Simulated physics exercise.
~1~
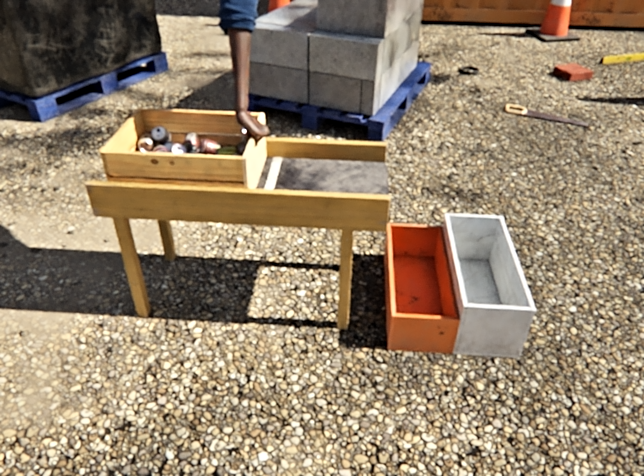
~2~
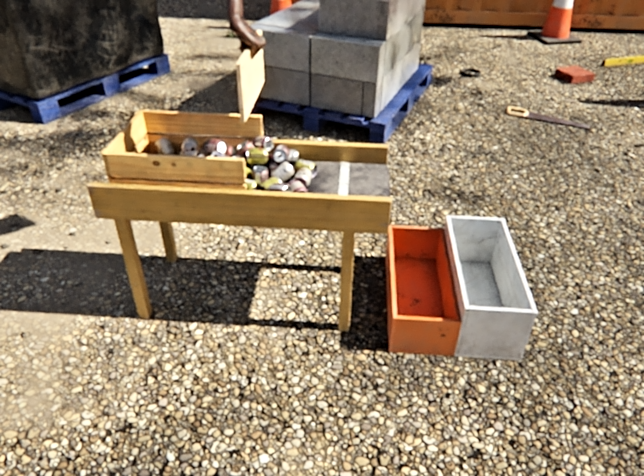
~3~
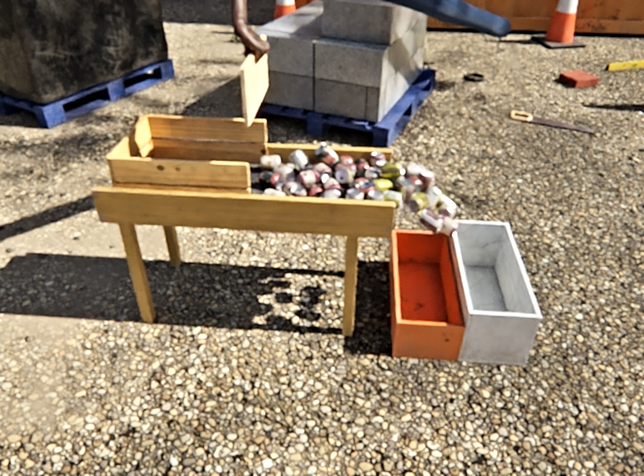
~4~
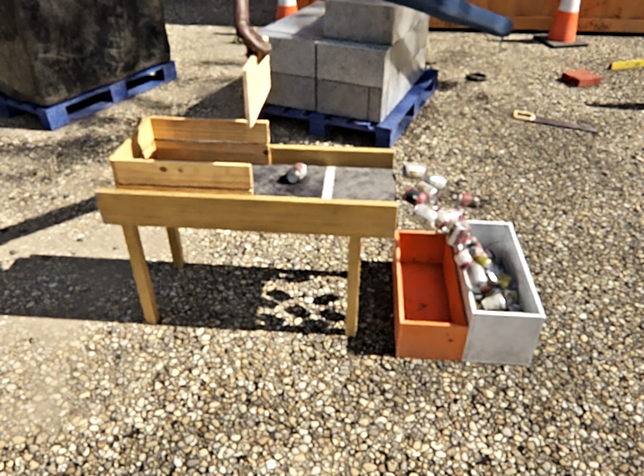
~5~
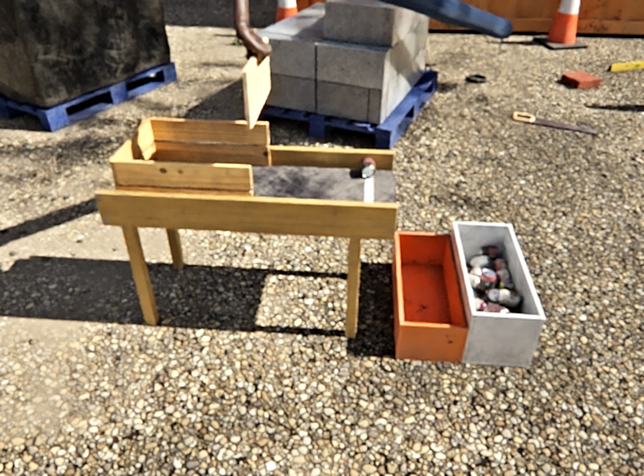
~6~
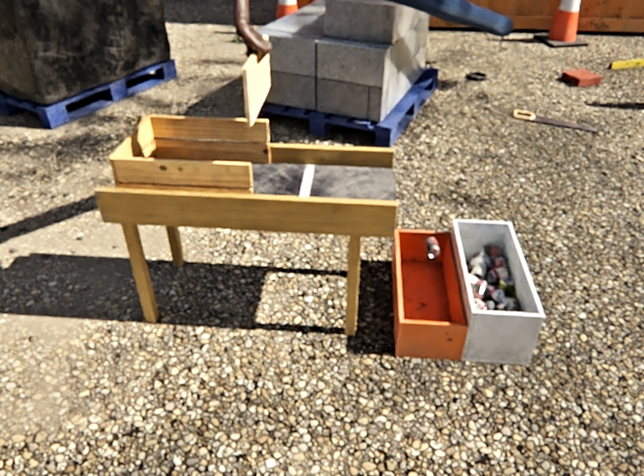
Mini cans spilled right from a wooden pen after a hand lifted its gate, rode the belt along the table and tumbled off the end, nearly all landing in the white tote, while one last straggler dropped into the orange bin.
